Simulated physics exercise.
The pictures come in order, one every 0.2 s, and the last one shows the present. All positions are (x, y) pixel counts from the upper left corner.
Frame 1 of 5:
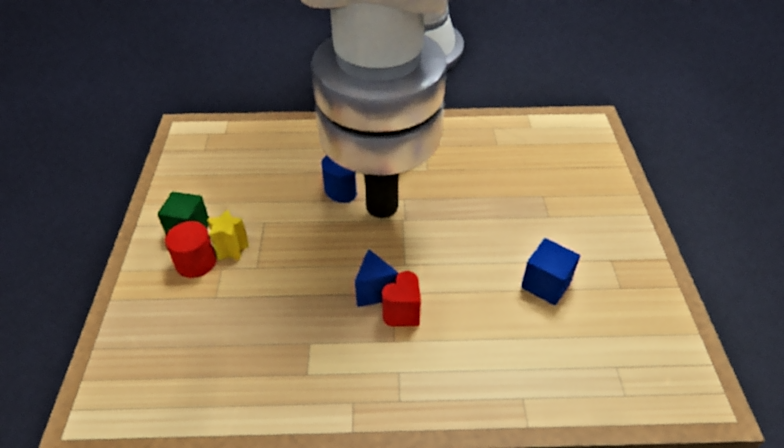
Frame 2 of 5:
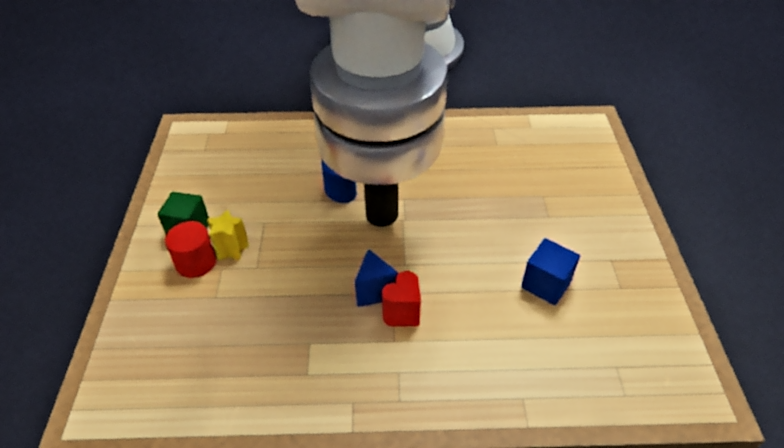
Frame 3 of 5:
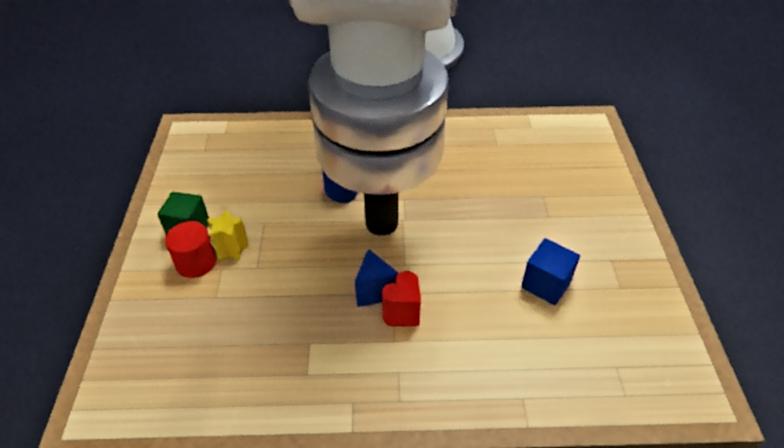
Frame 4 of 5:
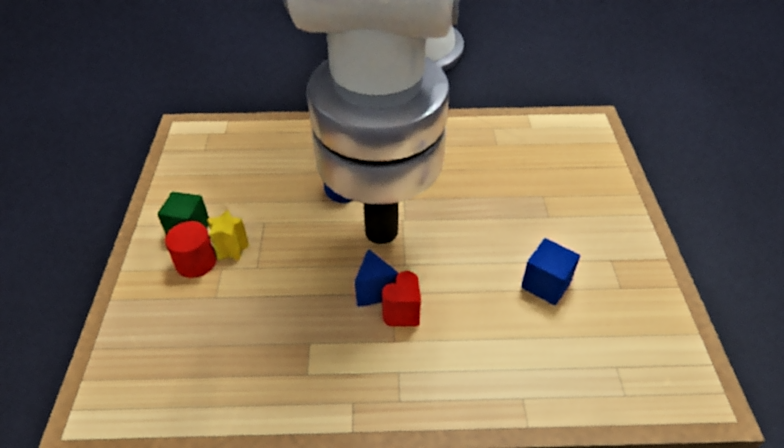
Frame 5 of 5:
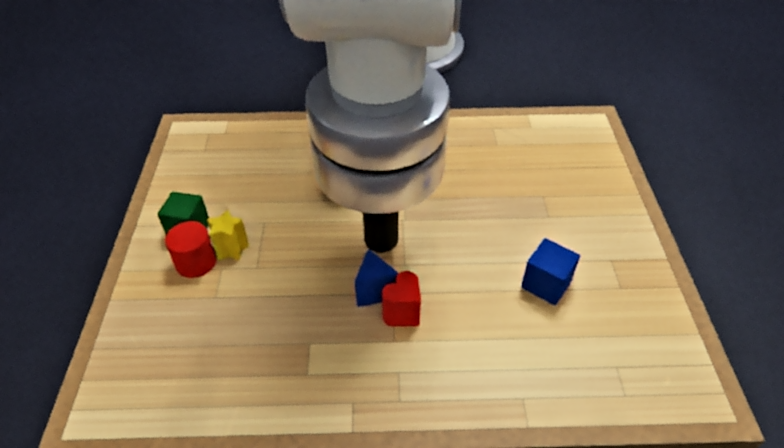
To begin with, a robot arm holds a black stick over a wooden board, above a blue triangular block and a red heart block. The arm then moves the stick slowly down the view, closer to the triangular block and hiding a blue piece behind it, while all the blocks stay still.
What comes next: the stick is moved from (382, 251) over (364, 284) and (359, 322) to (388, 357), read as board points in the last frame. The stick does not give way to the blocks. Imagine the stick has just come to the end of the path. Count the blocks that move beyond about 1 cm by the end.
Moved: Just one.
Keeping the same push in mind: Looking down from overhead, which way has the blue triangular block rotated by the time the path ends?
Viewed from the top, it goes anticlockwise.
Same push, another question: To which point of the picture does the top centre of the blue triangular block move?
Its top centre is at about (401, 362).
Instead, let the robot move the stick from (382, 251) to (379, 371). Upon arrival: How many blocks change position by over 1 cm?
The result: Two blocks.
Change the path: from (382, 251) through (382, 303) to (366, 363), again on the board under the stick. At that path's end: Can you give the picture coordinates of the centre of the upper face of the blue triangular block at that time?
Final place: (330, 333).
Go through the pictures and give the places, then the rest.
The first frame shows tip of the stick (382, 207), middles of tops, blue triangular block (374, 267), red heart block (404, 288).
The second frame shows stick (382, 215), nothing pushed.
The third frame shows stick (382, 224), nothing pushed.
The fourth frame shows stick (382, 232), nothing pushed.
The fifth frame shows stick (381, 240), blue triangular block (374, 267), red heart block (404, 288).
What follows on the original path. One third of the way, stick (363, 275); blue triangular block (371, 284), turned 55° anticlockwise.
Two thirds of the way, stick (359, 312); blue triangular block (375, 321), turned 90° anticlockwise.
At the end, stick (388, 347); blue triangular block (401, 362), turned 60° anticlockwise; red heart block unmoved.
